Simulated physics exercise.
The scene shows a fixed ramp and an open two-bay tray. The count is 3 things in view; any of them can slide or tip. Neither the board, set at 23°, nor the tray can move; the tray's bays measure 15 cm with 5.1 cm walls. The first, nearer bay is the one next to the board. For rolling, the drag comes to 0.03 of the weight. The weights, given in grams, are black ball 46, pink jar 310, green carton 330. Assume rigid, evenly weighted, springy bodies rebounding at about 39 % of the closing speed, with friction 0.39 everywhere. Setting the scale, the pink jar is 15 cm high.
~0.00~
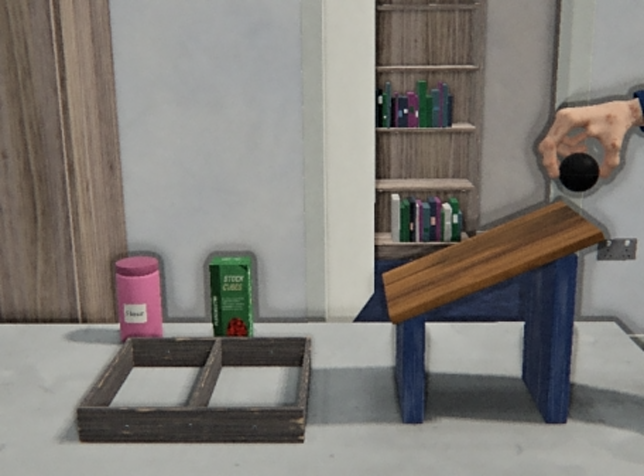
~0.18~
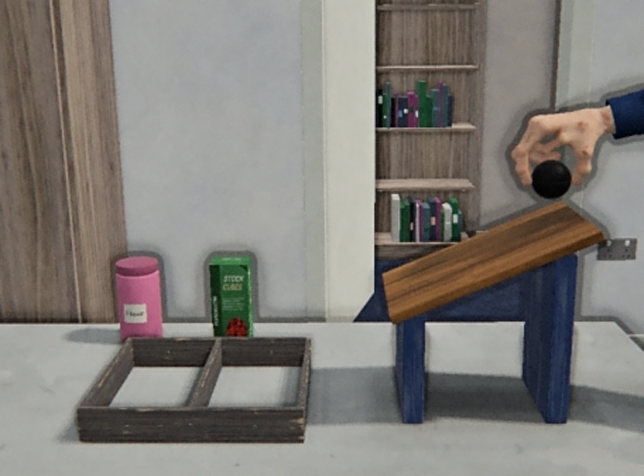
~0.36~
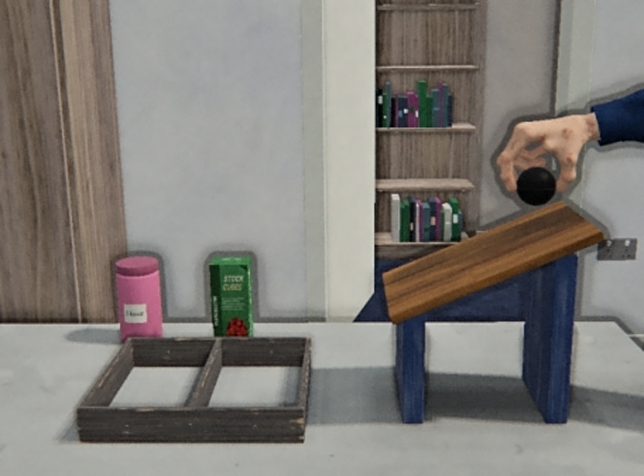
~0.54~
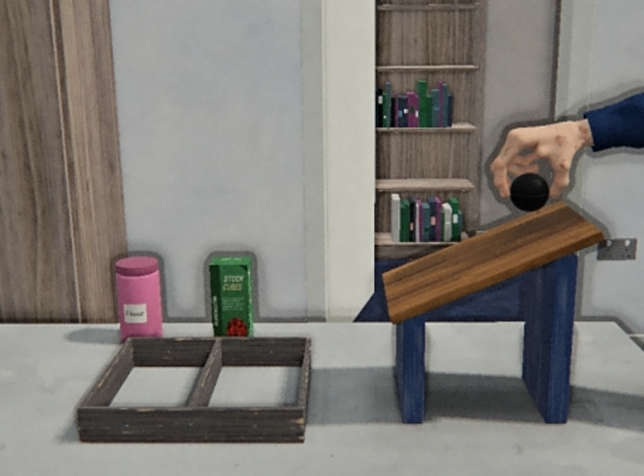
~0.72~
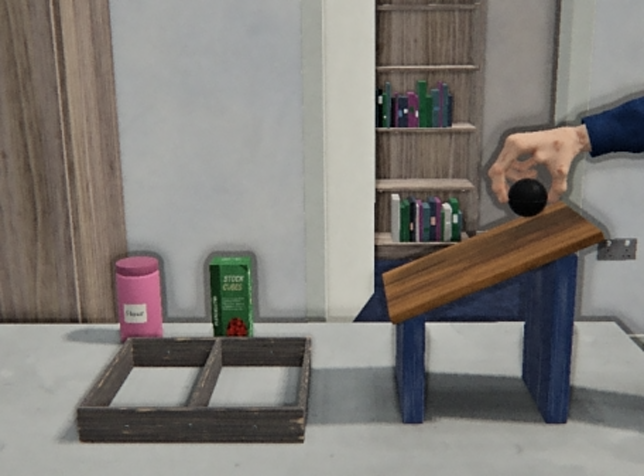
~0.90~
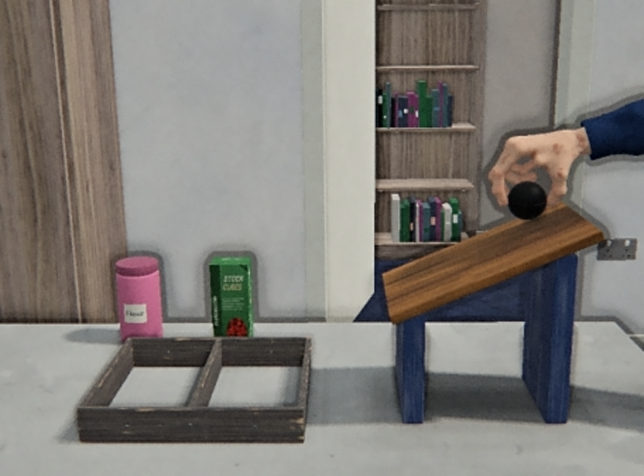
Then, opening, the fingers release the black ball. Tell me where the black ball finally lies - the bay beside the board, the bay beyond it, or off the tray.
The black ball lies in the bay beside the board.
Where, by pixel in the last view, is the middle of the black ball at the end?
It comes to rest near (275, 383).
By 1.40 s, black ball near (394, 270).
By 1.60 s, it is in the nearer bay; black ball near (245, 370).
When it is over (2.6 s), it is in the nearer bay; the bystanders within 4 cm of the start. End places, in pixels of the last picture, black ball near (275, 383).
